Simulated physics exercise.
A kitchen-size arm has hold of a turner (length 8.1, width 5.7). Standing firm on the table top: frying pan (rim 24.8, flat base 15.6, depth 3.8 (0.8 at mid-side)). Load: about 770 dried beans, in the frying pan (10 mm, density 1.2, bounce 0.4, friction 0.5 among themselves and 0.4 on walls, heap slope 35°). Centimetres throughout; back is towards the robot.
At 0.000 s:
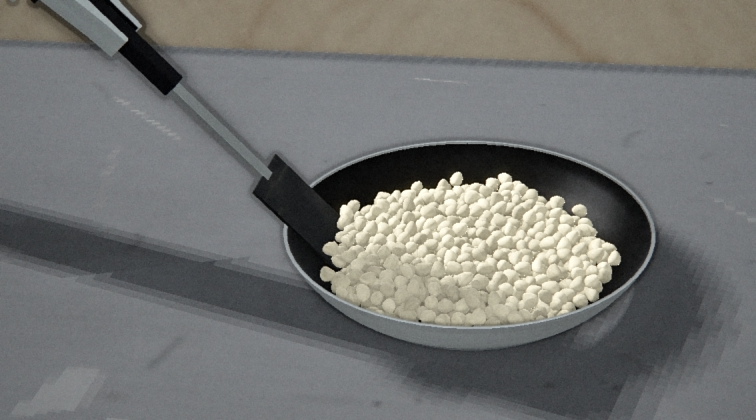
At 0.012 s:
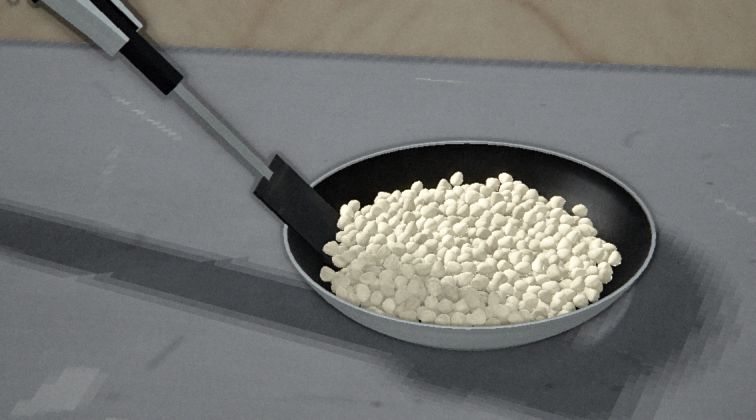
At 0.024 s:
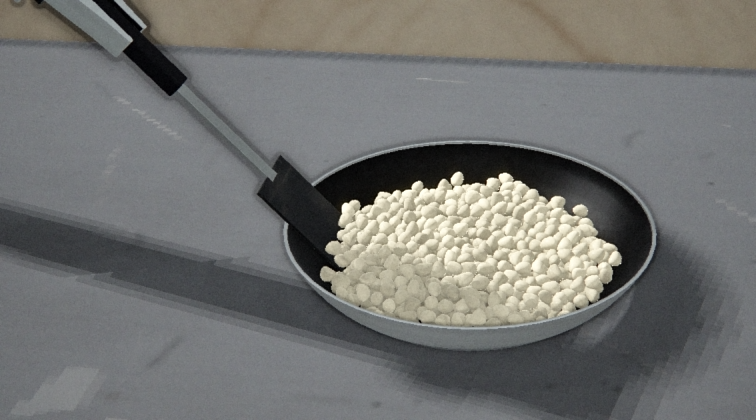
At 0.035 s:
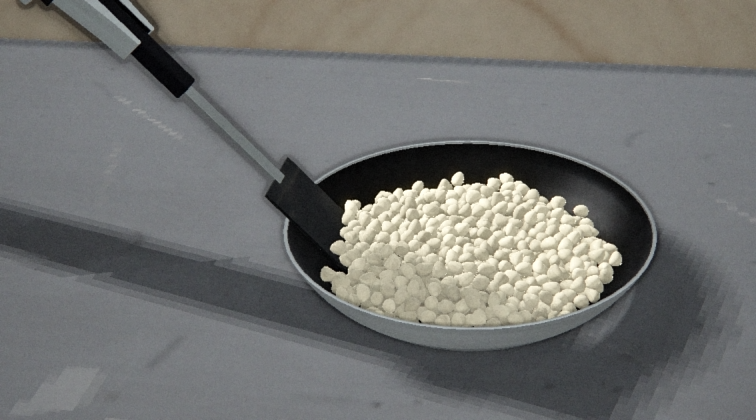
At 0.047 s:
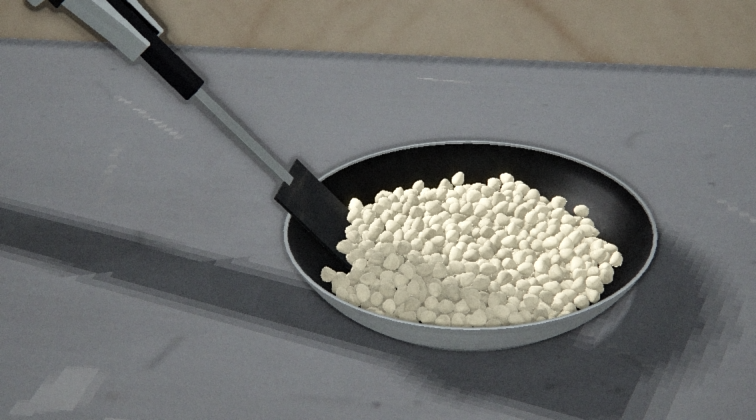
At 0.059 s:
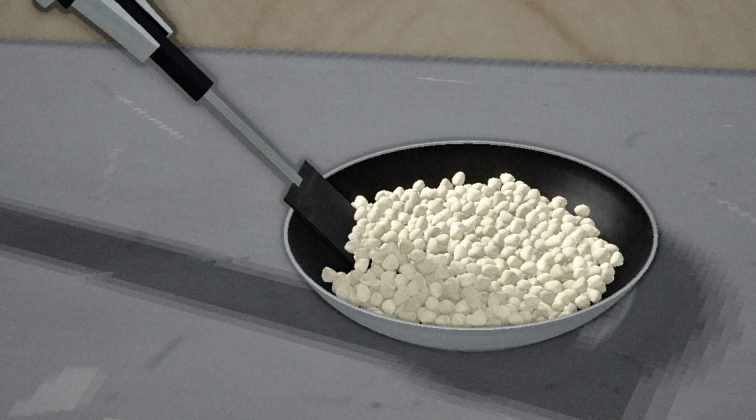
On a grey table top, a robot arm slides a turner slightly right into beans in a frying pan.
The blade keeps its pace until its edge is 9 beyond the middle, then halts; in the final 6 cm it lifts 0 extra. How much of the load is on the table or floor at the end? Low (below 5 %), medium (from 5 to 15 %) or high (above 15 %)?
On the table or floor the share is medium, from 5 to 15 %.
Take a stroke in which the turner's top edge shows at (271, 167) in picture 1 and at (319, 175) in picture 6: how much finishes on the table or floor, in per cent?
Some 20 per cent.
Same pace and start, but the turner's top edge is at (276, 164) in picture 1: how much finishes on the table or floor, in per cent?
About 10 per cent.
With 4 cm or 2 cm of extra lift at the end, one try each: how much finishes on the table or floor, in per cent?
About 10 and 10 per cent.
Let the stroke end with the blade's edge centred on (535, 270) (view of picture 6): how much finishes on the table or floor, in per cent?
Some 0 per cent.
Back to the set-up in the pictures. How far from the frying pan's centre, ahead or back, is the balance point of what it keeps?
Roughly 3.0 cm ahead.
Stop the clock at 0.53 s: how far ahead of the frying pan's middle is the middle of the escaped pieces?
About 16 cm.
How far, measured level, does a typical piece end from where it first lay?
About 3 cm.
After 0.17 s, sloping 47°, highest piece 4 above the table; 767 in the frying pan.
After 0.27 s, sloping 47°, highest piece 5 above the table; 767 in the frying pan.
After 0.53 s, sloping 47°, highest piece 6 above the table; 690 in the frying pan, 75 on the table or floor, 2 on the blade or in flight.
After 1.58 s, sloping 47°, highest piece 6 above the table; 690 in the frying pan, 77 on the table or floor.
At rest, 690 in the frying pan, 77 on the table or floor. That is 10 % on the table or floor.
